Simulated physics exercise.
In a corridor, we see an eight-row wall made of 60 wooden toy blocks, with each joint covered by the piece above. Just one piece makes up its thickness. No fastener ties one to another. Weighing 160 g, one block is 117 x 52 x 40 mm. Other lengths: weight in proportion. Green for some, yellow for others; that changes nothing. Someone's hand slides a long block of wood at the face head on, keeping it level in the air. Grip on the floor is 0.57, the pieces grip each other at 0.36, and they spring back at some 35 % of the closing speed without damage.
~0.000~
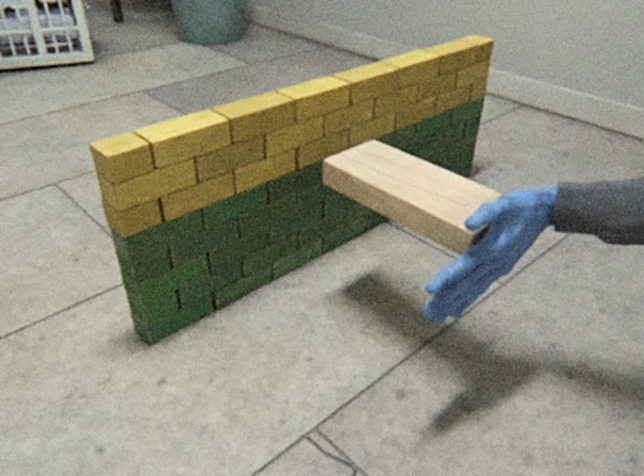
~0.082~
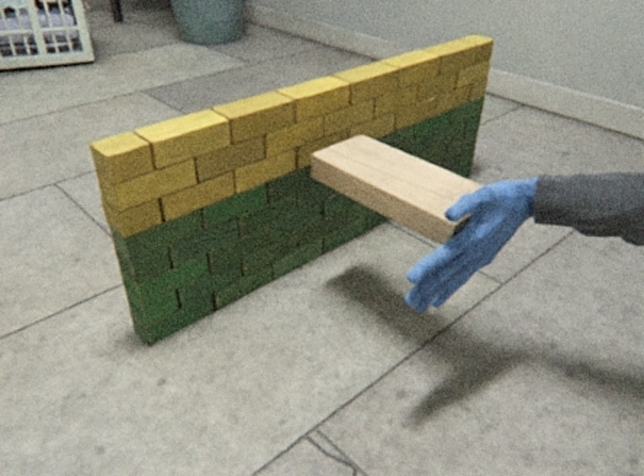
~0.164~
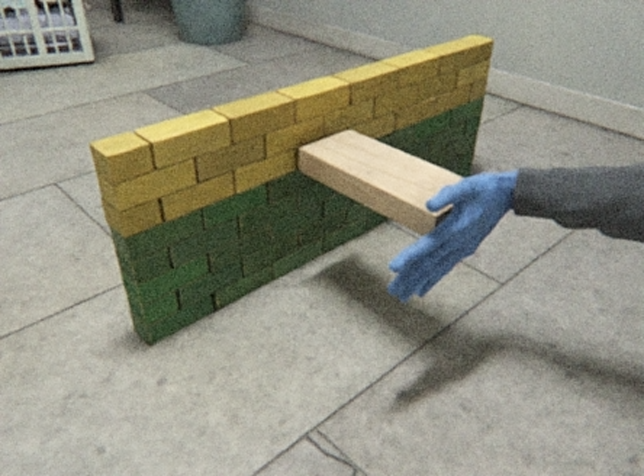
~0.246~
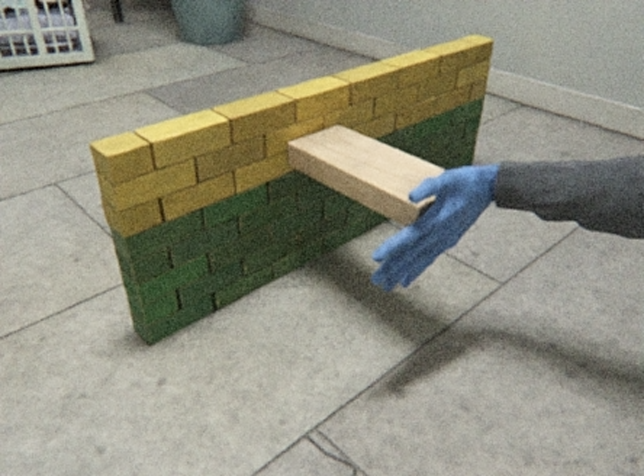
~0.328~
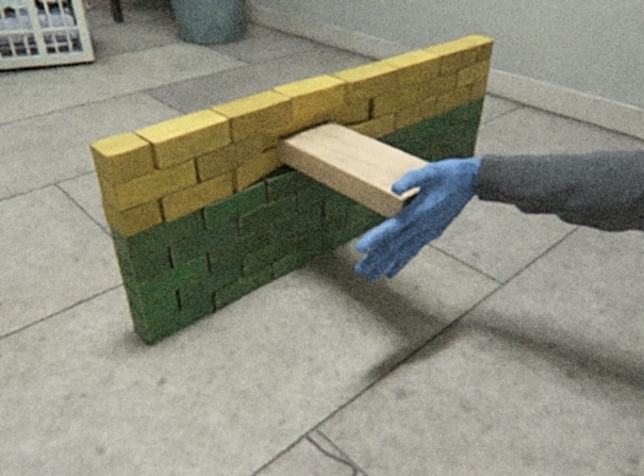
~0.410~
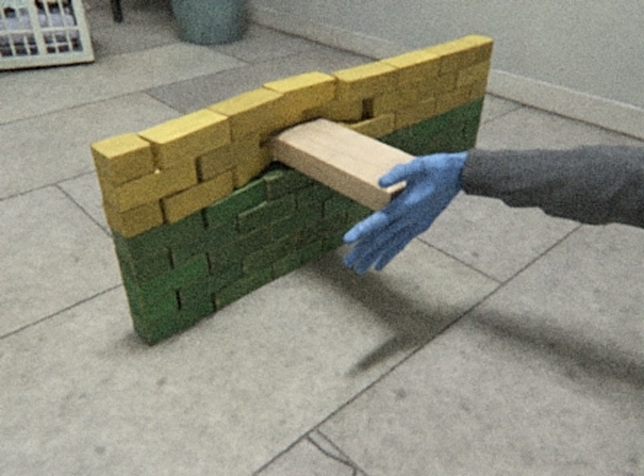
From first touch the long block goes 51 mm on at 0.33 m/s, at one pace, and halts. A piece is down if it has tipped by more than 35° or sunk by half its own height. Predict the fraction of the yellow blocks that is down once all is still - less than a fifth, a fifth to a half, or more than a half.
The fraction is a fifth to a half.
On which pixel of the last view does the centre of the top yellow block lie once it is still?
Its centre ends up near pixel (289, 176) in the last picture.
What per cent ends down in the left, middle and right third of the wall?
20, 20 and 0 per cent, from left to right.
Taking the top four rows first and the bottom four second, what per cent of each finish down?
Top share 30 per cent; bottom share 0 per cent.
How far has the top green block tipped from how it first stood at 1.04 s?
I'd put it at roughly 0 degrees away from its starting angle.
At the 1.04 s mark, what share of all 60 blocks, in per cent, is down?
15 per cent.
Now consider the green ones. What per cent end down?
For green, 0 per cent end down.
After 0.58 s, 1 of the 23 yellow blocks down (1 of 60 in all colours); top yellow block 18° from how it stood.
After 0.80 s, 5 of the 23 yellow blocks down (5 of 60 in all colours); top yellow block on its side.
After 1.04 s, 9 of the 23 yellow blocks down (9 of 60 in all colours); top yellow block 8° from how it stood, 27 cm lower.
After 1.32 s, 9 of the 23 yellow blocks down (9 of 60 in all colours); top yellow block 28 cm lower.
In the end (1.8 s), 9 of the 23 yellow blocks down (9 of 60 in all colours); top yellow block 28 cm lower; top green block unmoved. That is 39 per cent. From the last view, middles, top yellow block near (289, 176), top green block near (458, 108).
